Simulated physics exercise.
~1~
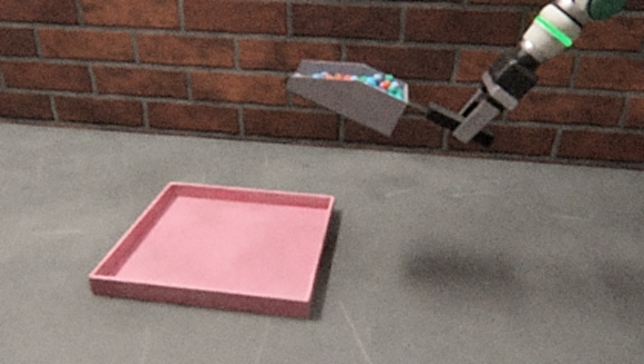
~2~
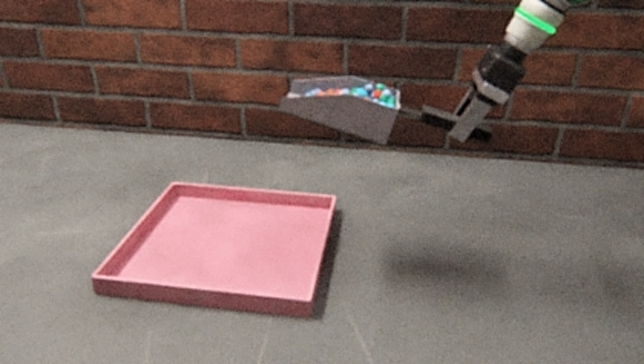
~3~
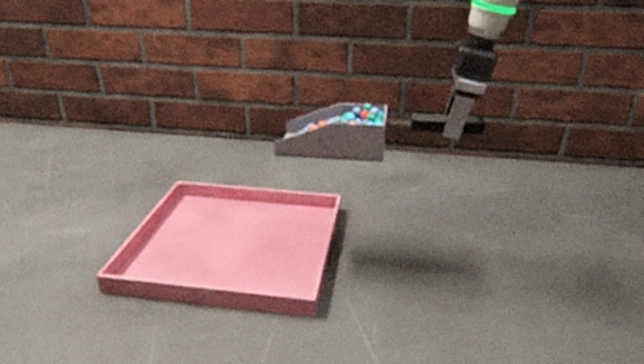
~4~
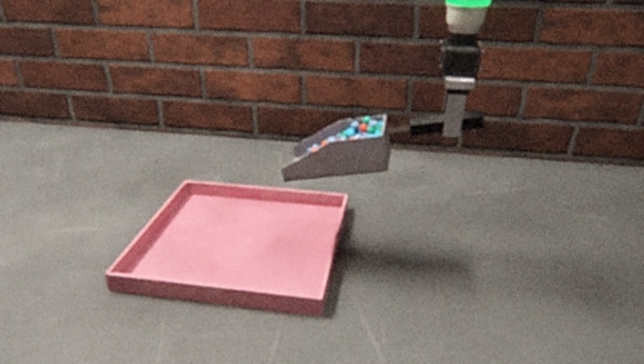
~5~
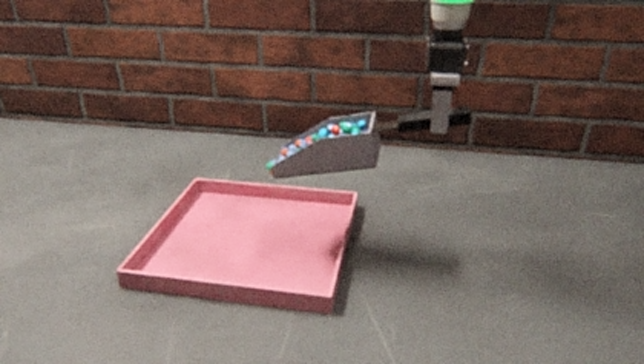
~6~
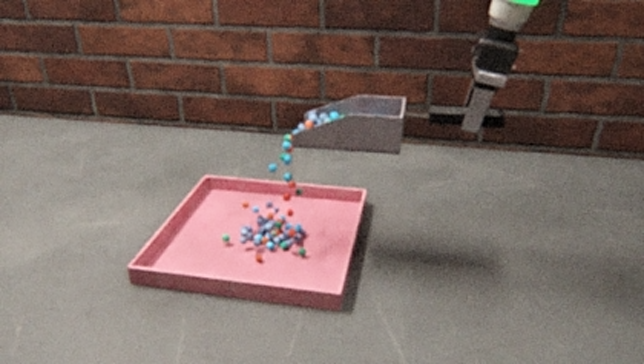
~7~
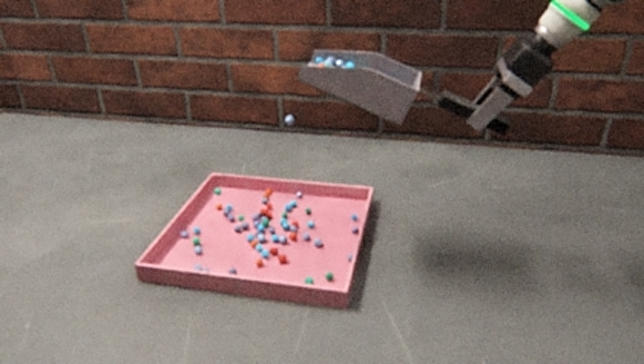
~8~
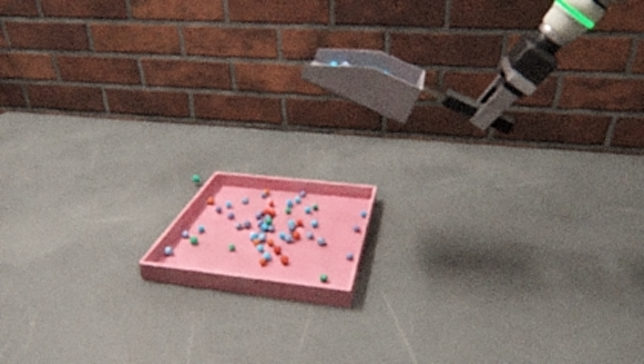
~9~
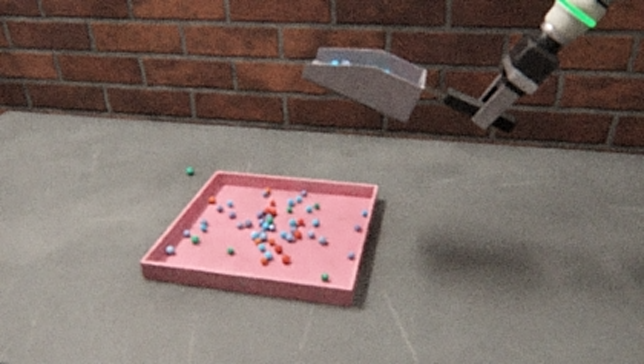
We see a robot arm lower and tip a grey scoop of colourful round sweets over a pink tray, spilling many into it, then raise and tilt it back. The sweets scatter across the tray, some stay in the scoop, and one green sweet ends up outside, behind the tray.
